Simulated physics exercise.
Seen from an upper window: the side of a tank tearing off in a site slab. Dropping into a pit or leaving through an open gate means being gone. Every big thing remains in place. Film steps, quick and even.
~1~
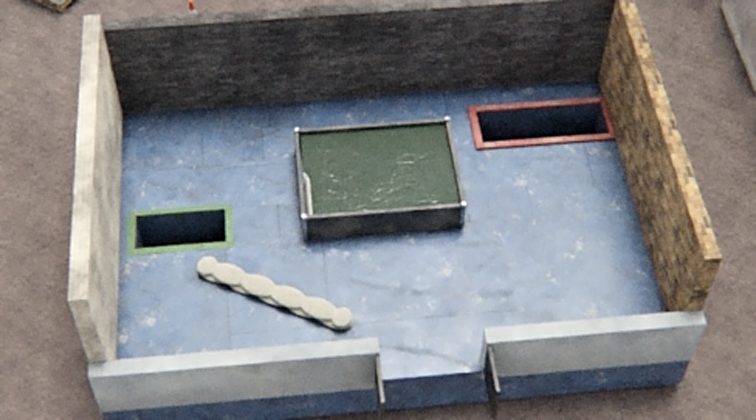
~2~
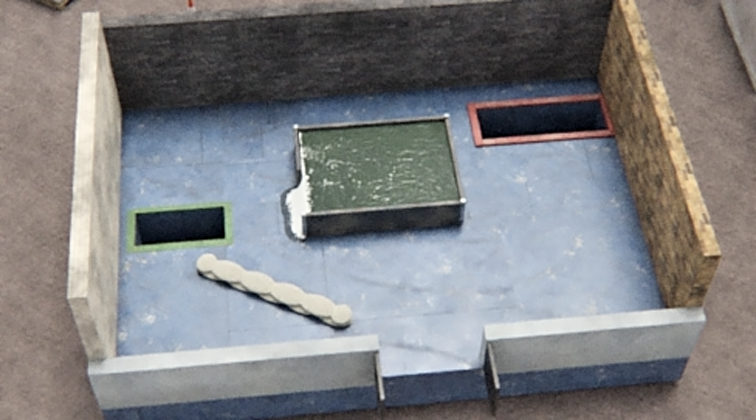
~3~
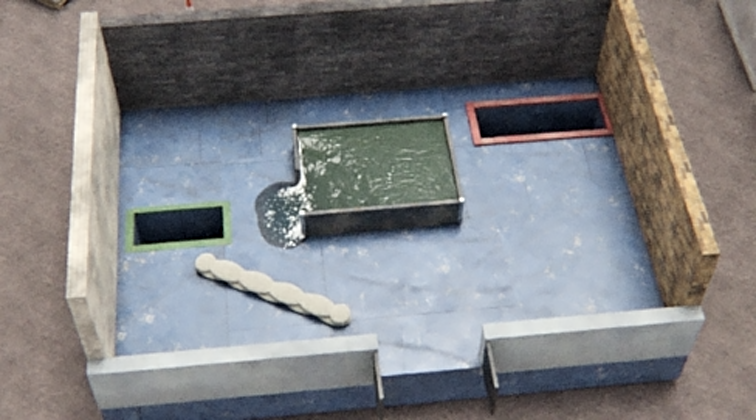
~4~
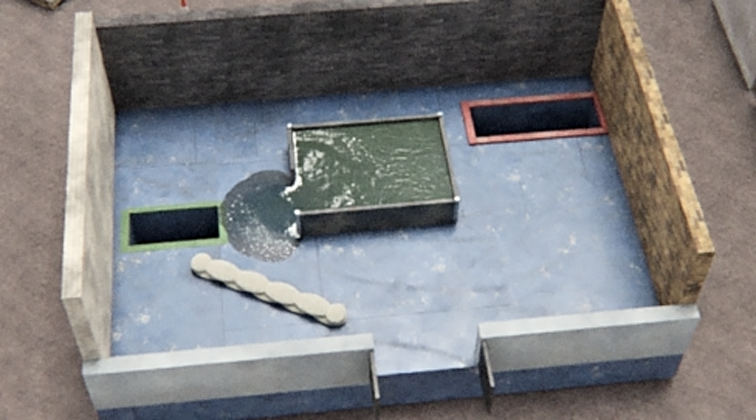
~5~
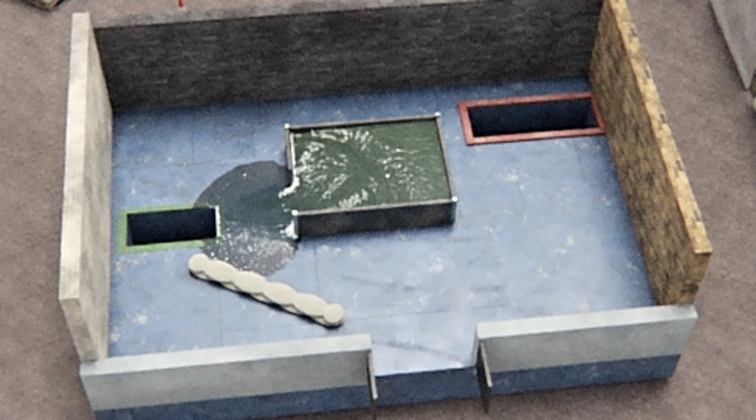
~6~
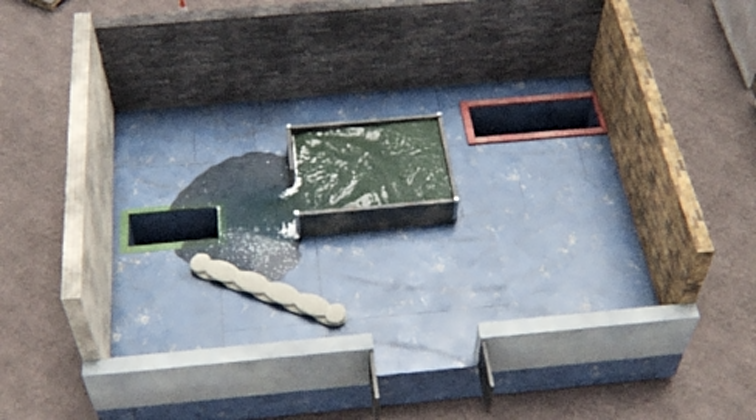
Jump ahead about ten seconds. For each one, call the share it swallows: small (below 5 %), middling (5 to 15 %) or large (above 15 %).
Calls: Gate - small; green pit - large; red pit - small.
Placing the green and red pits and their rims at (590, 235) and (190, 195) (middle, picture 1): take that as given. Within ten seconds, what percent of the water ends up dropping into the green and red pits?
Roughly: Green pit 0 %, red pit 25 %.
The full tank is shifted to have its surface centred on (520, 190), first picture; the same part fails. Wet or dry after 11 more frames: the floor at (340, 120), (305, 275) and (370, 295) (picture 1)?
Going through the three spots, I'd say high and dry, swamped, swamped.
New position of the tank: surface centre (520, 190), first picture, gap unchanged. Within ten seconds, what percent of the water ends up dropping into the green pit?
Parts in a hundred: Green 30.
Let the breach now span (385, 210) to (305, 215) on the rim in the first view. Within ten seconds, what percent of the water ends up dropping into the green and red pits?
Per cent: Green 14, red 0.
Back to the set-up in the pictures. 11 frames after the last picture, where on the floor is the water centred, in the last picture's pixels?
Roughly (331, 194) in the last picture.
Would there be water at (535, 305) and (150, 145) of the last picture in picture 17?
First spared, then swamped.
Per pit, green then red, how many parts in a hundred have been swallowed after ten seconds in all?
About 48 and 0 per cent.
A moment on, water covers 10 % of the floor; the gate 0 %, the green pit 5 %, the red pit 0 %.
Next, water covers 20 % of the floor; the gate 0 %, the green pit 11 %, the red pit 0 %.
Then, water covers 25 % of the floor; the gate 0 %, the green pit 22 %, the red pit 0 %.
Later, water covers 40 % of the floor; the gate 0 %, the green pit 35 %, the red pit 0 %.
In the end, water covers 50 % of the floor; the gate 1 %, the green pit 48 %, the red pit 0 %.
